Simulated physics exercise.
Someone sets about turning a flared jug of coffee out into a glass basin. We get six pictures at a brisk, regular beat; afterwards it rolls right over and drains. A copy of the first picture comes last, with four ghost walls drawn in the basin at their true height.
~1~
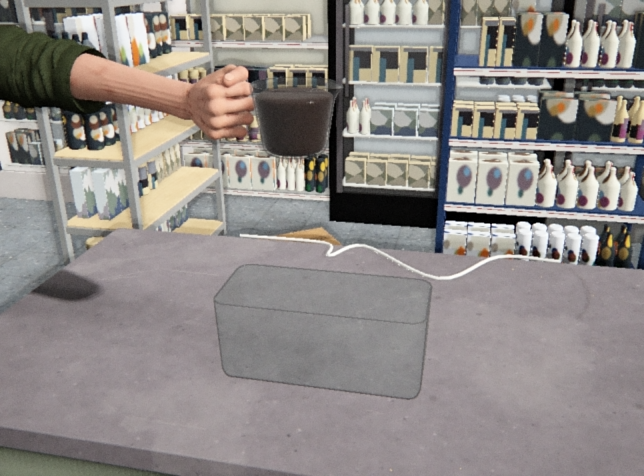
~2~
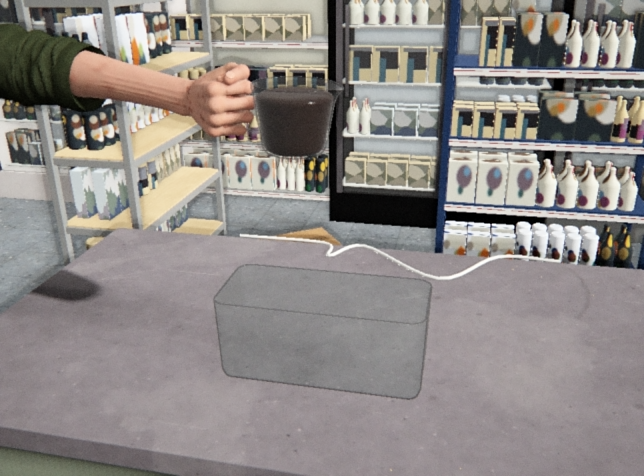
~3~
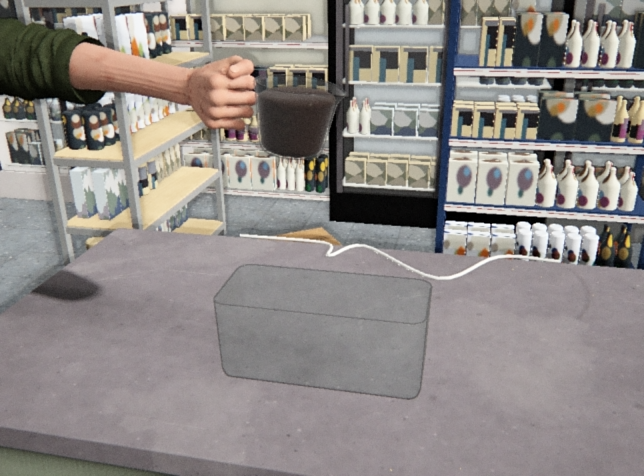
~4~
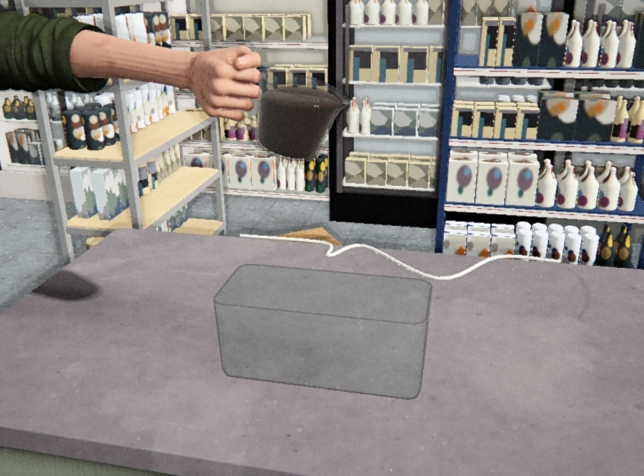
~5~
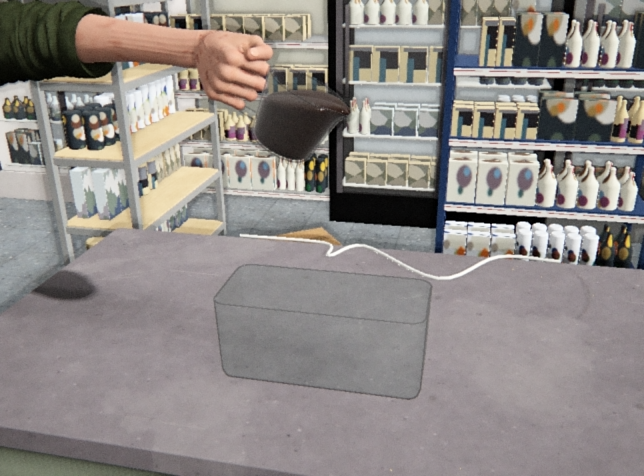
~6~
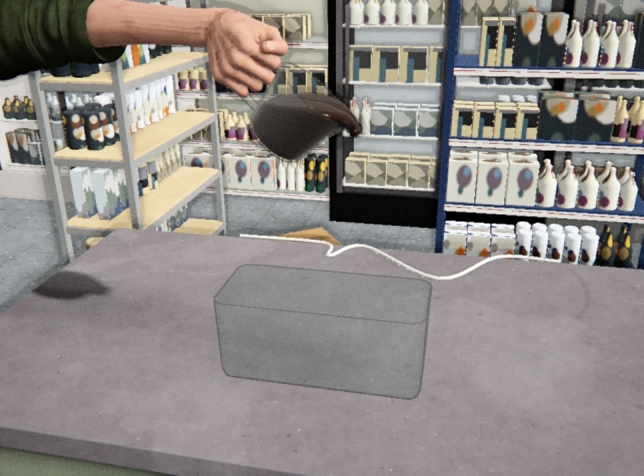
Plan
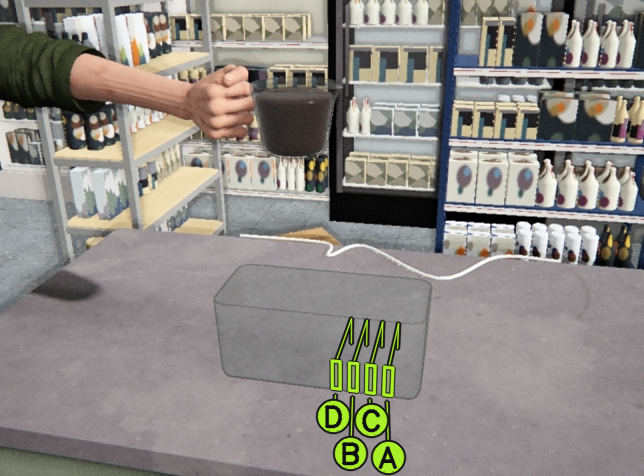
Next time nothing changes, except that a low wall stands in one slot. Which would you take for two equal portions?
Place C.
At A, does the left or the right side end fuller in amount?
The left side.
On the marked copy, A at (387, 401); B at (352, 397); C at (369, 399); D at (335, 394).
With A, about 63 % ends left of the wall and 31 % right of it; 6 % is lost outside.
With B, about 32 % ends left of the wall and 61 % right of it; 7 % is lost outside.
With C, about 54 % ends left of the wall and 42 % right of it; 4 % is lost outside.
With D, about 24 % ends left of the wall and 69 % right of it; 7 % is lost outside.
